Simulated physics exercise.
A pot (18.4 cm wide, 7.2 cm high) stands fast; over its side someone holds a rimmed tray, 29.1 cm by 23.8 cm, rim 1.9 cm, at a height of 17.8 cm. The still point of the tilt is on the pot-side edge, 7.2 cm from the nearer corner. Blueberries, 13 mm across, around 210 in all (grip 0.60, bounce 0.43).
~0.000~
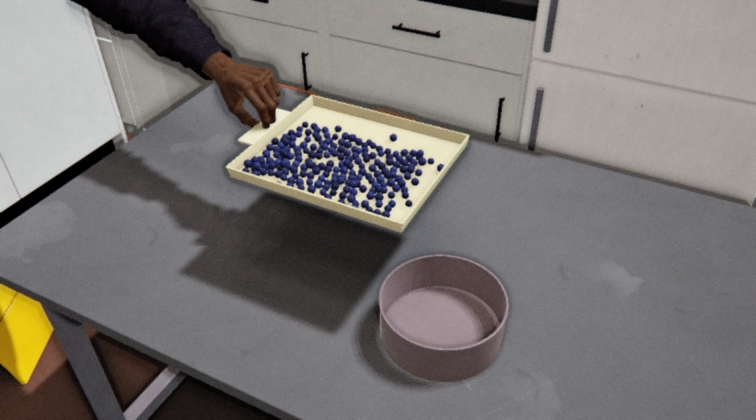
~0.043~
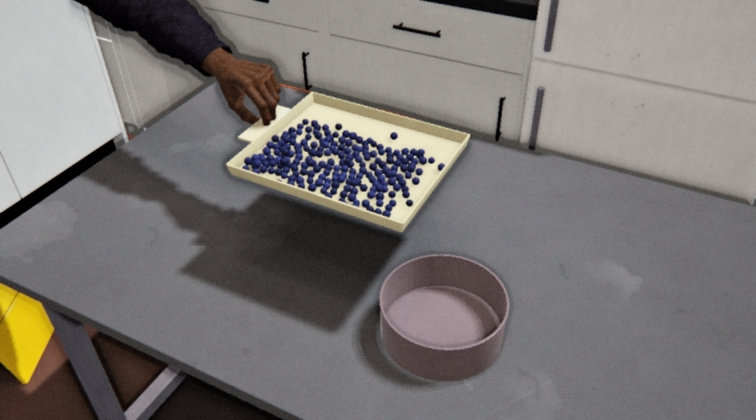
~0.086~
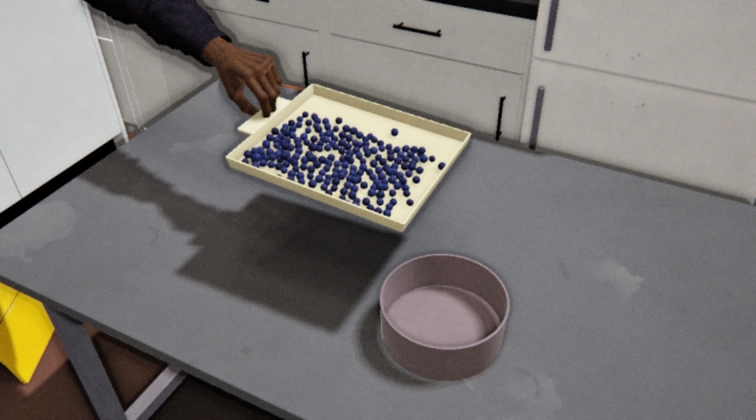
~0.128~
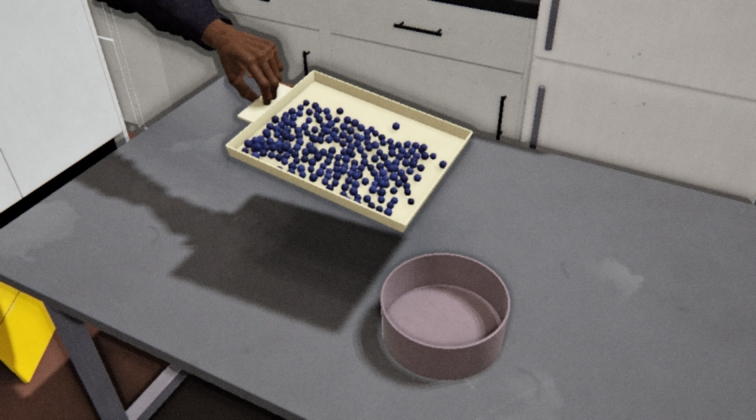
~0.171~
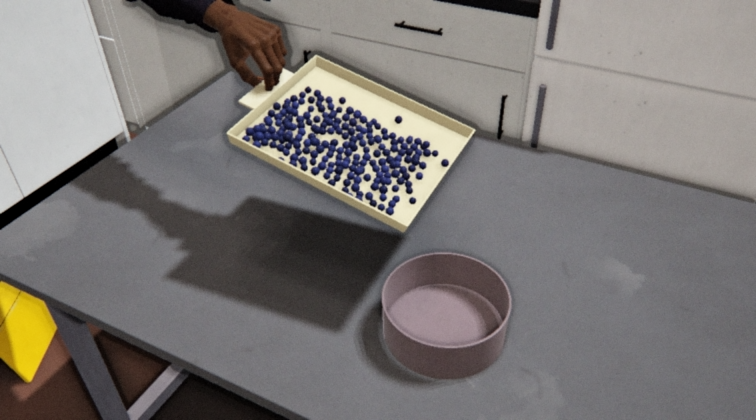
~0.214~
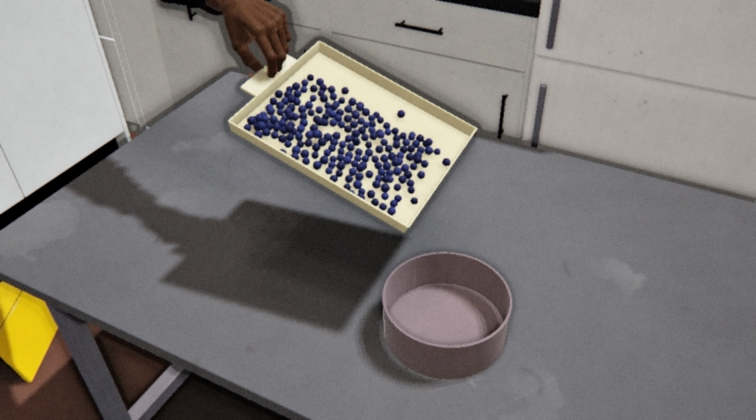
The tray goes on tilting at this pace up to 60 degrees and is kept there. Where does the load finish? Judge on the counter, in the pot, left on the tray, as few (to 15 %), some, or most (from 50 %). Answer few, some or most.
On the counter: Few; in the pot: Some; left on the tray: Most.
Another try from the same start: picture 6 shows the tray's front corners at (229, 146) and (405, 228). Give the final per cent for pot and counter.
Pot 5, counter 0.
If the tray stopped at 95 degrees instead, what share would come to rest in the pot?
It would be near 75 per cent.
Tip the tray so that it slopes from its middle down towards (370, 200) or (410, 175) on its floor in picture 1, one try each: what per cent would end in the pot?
Some 10 and 10 per cent.
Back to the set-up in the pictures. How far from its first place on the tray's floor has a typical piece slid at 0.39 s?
About 3 cm.
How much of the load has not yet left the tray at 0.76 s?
Roughly 80 per cent.
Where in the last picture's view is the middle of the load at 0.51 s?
Around (392, 149).
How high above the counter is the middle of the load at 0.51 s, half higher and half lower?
About 26 cm.
After 0.39 s, tilt 41 degrees; the tray holds 100 %, the pot 0 %.
After 0.51 s, tilt 55 degrees; the tray holds 100 %, the pot 0 %.
After 0.76 s, tilt 60 degrees; the tray holds 80 %, the pot 5 %.
In the end, at 1.7 s, counter 5 %, pot 30 %, tray 65 %.
